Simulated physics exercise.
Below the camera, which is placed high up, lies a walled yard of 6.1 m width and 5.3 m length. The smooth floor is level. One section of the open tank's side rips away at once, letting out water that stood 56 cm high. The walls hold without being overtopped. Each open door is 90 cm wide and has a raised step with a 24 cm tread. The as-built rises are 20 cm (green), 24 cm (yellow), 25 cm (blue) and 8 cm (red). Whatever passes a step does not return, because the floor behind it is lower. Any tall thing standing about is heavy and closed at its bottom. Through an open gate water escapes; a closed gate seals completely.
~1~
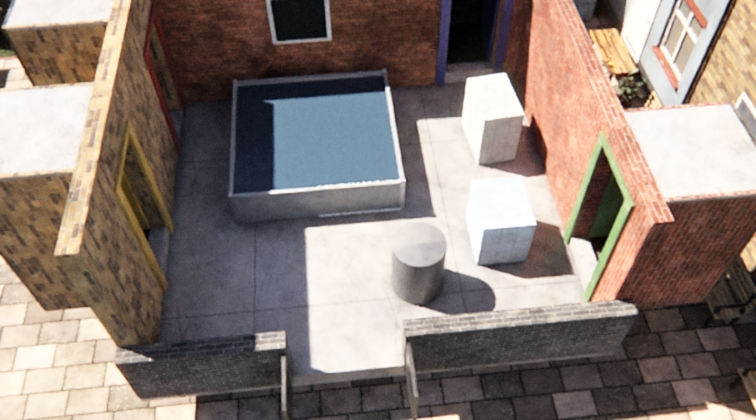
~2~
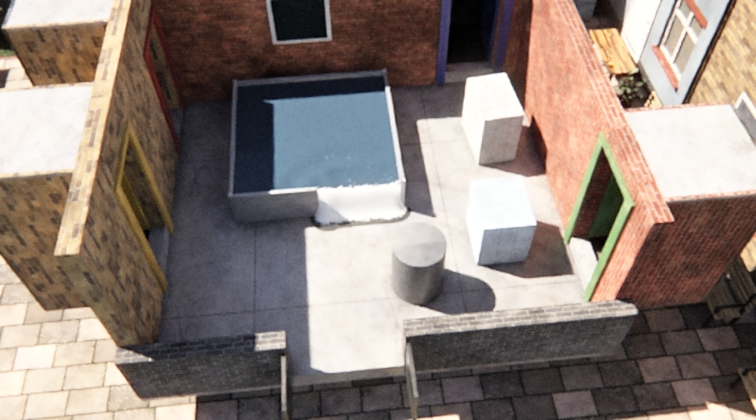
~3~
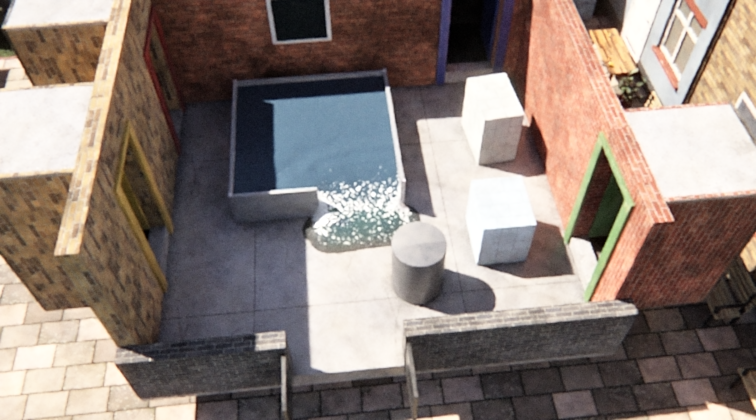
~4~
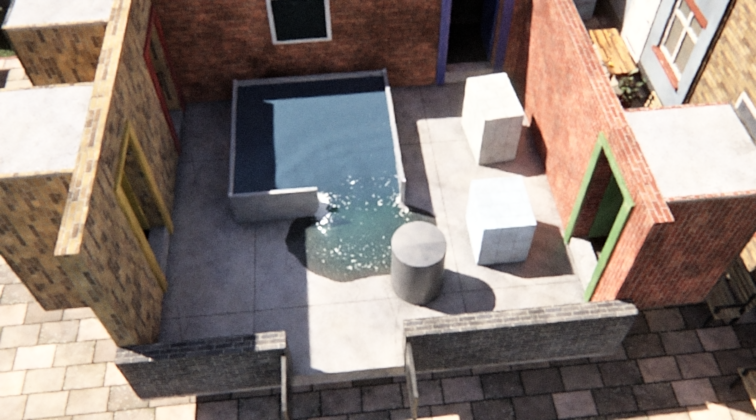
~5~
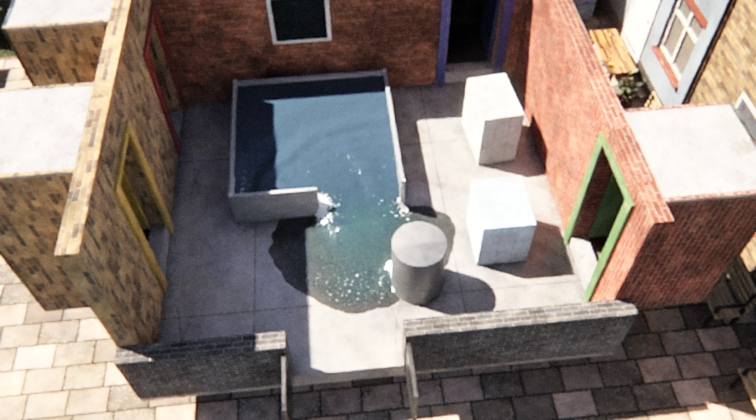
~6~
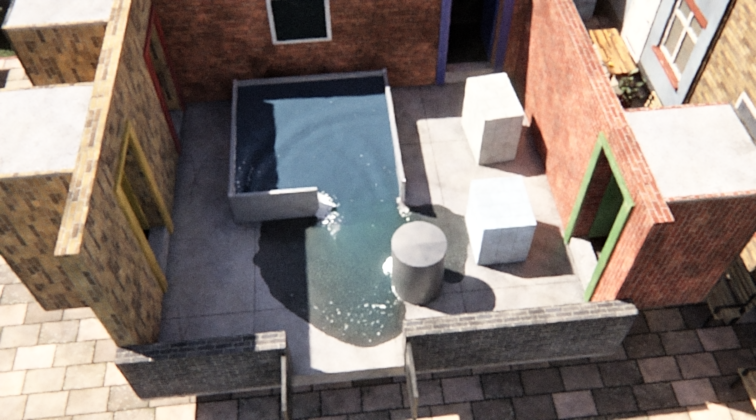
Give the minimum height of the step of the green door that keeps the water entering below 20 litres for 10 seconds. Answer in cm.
Minimum height: About 6.5 cm.
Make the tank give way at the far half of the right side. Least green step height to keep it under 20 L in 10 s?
In that case you'd want it roughly 12.5 cm high.
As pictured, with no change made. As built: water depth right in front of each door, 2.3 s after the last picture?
Depth (cm): Green 7 / yellow 0 / blue 0 / red 0.
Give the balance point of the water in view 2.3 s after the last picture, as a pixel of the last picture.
The centre of all the water is around (340, 194).
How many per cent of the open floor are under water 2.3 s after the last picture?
Close to 50 per cent of it is wet.
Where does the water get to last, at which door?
Red.
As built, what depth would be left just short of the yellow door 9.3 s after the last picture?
The depth there is around 3.0 cm.
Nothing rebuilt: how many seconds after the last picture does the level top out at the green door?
Roughly at 3.5 s.
Then, 0.7 s after the last picture water covers 25 % of the floor, deepest (40 cm) near (396, 261); it has not reached the green door.
Then, 2.3 s after the last picture water covers 50 % of the floor, deepest (32 cm) near (396, 261); 7 cm at the green door, 0 litres in over its 20 cm step.
Then, 9.3 s after the last picture water covers 95 % of the floor, deepest (12 cm) near (284, 98); 5 cm at the green door, 0 litres in over its 20 cm step.
At the green door as built, the water peaked near 9 cm, 3.3 s after the last picture.
With a step of 5 cm, 35 litres would have come in within the 10 s; with 7 cm, 15 litres. So under 20 litres takes about 6.5 cm.
